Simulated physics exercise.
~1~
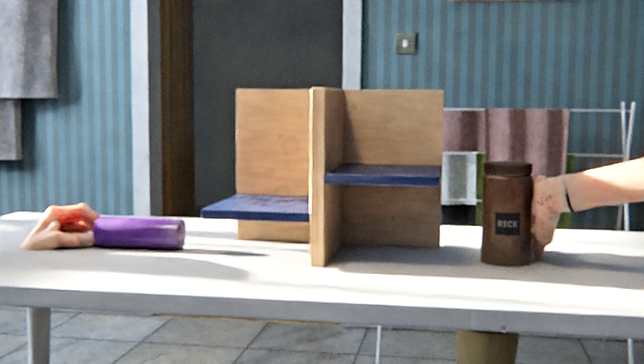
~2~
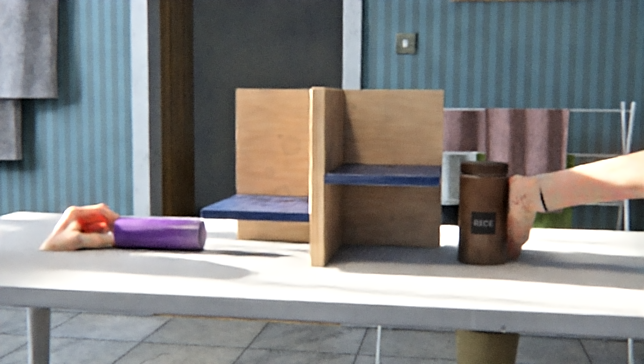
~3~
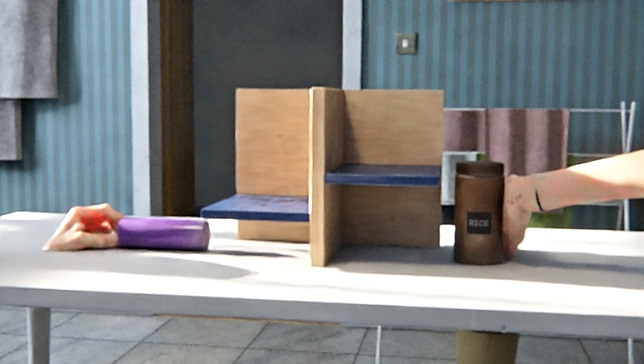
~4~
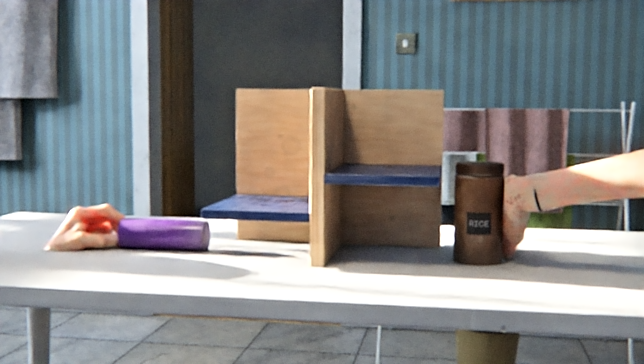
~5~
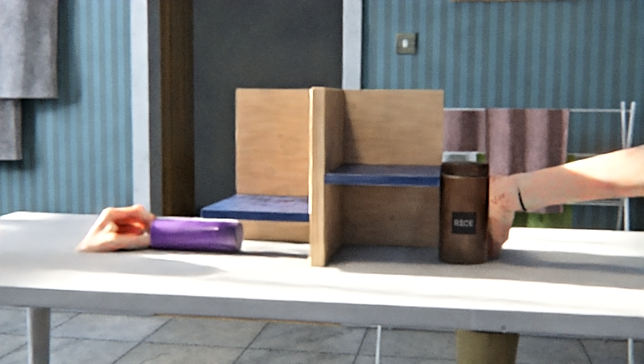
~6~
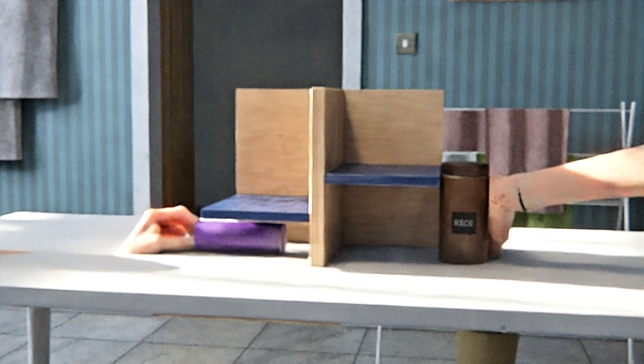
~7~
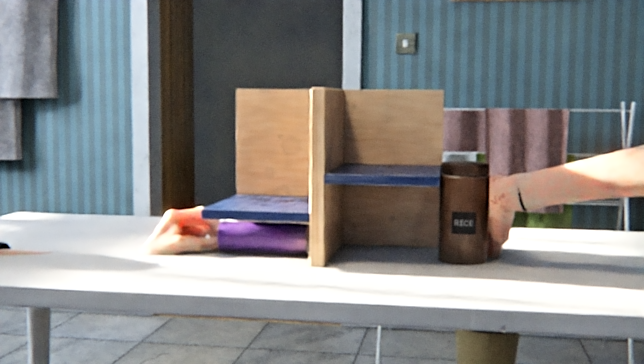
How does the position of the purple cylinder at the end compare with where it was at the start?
At the start it lies on the open table to the left of the rack, held by a hand. By the end it is farther right, beneath the lower left blue shelf.
